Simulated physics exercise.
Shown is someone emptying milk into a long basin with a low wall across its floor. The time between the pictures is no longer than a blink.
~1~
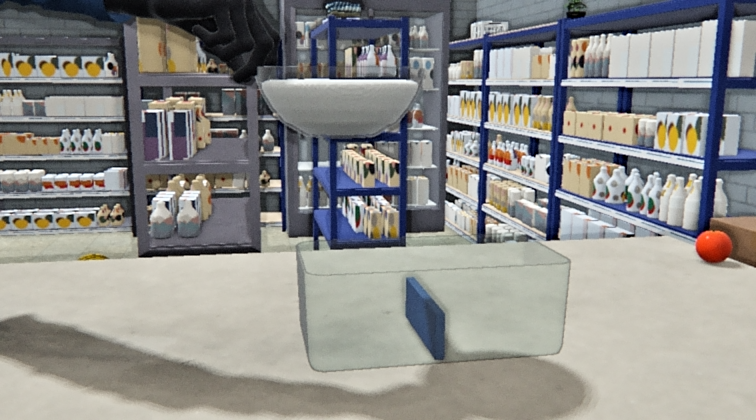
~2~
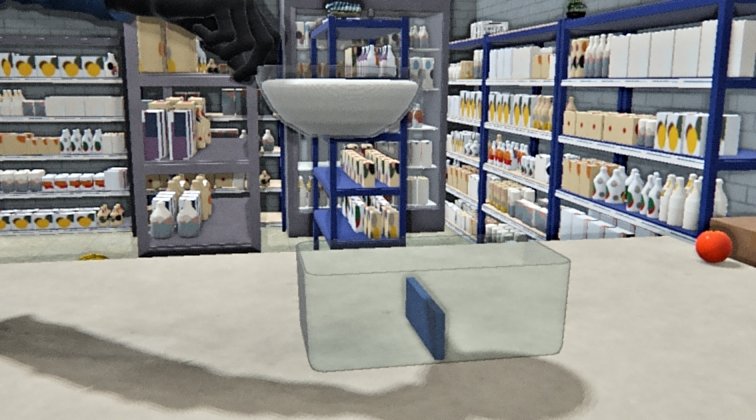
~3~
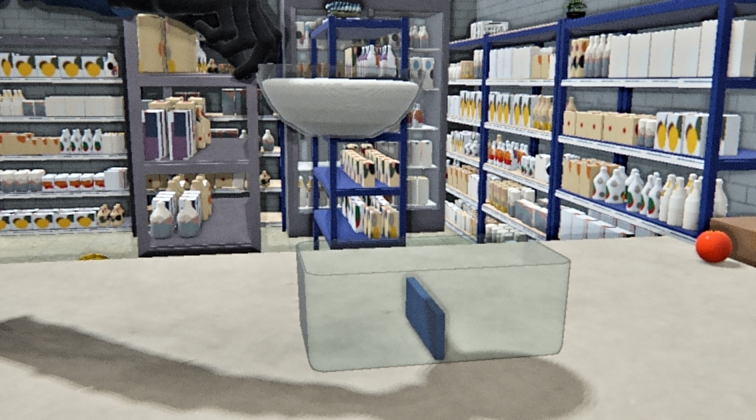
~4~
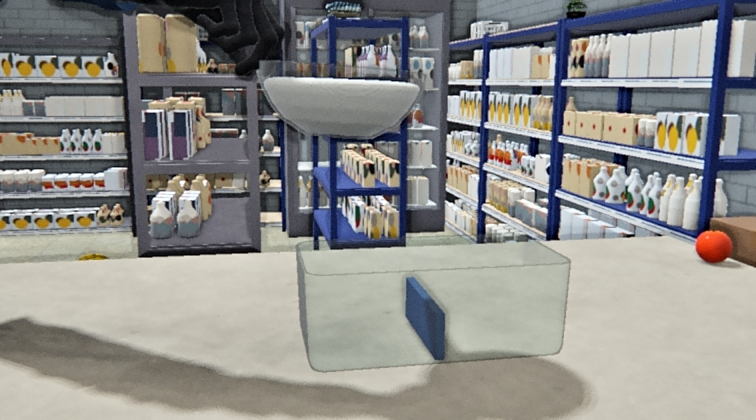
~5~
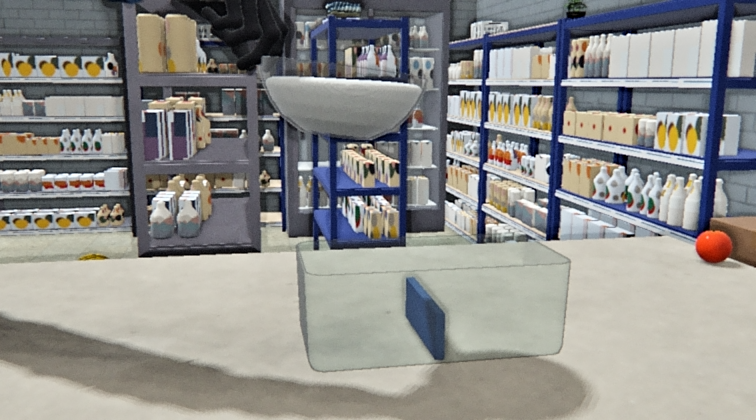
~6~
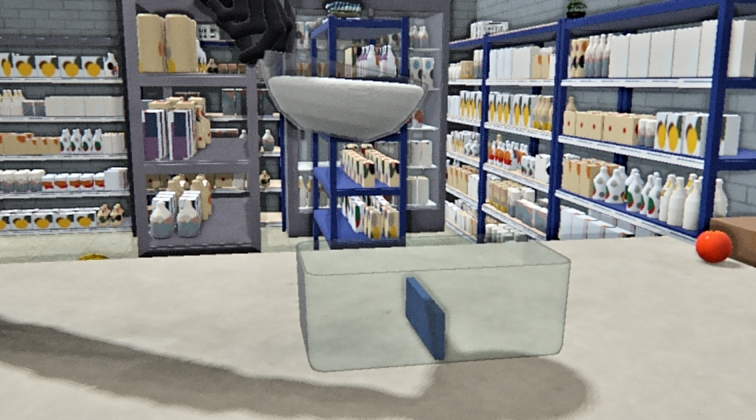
A white bowl held by a dark hand tilts slightly rightward above a clear basin.
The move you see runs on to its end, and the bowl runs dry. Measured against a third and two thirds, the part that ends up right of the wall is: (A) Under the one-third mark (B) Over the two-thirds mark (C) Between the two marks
B.
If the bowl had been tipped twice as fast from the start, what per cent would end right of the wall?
About 65 in a hundred.
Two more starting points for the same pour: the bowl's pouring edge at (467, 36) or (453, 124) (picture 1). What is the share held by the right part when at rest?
About 75 % the first time, about 90 % the second.
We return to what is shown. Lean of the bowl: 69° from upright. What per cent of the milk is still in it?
Remaining fraction: Approx. 30 %.
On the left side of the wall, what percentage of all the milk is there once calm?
That works out near 15 in every hundred.
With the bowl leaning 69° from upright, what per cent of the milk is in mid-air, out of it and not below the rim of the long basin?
Near 45 %.
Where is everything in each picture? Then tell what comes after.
In the first picture, tilt 0°; pouring edge (422, 71); surface from (261, 83) to (416, 83); the long basin's rim runs from (301, 259) to (546, 248); the wall's top is at (424, 295).
In the second picture, tilt 0°; pouring edge (422, 72); surface from (261, 82) to (415, 84).
In the third picture, tilt 2°; pouring edge (422, 74); surface from (262, 82) to (416, 85).
In the fourth picture, tilt 4°; pouring edge (423, 77); surface from (263, 80) to (416, 87).
In the fifth picture, tilt 7°; pouring edge (424, 82); surface from (265, 79) to (418, 87).
In the sixth picture, tilt 11°; pouring edge (425, 87); surface from (267, 79) to (420, 88).
A moment on, the bowl is tipped part way and 32 per cent is still to pour, 0 is left of the wall and 23 right of it.
Next, the bowl is tipped right over and 0 per cent is still to pour, 12 is left of the wall and 84 right of it.
Then the bowl is tipped right over and 0 per cent is still to pour, 14 is left of the wall and 84 right of it.
Later the bowl is tipped right over and 0 per cent is still to pour, 14 is left of the wall and 84 right of it.
At rest 14 per cent lies left of the wall, 84 right of it and 2 outside.
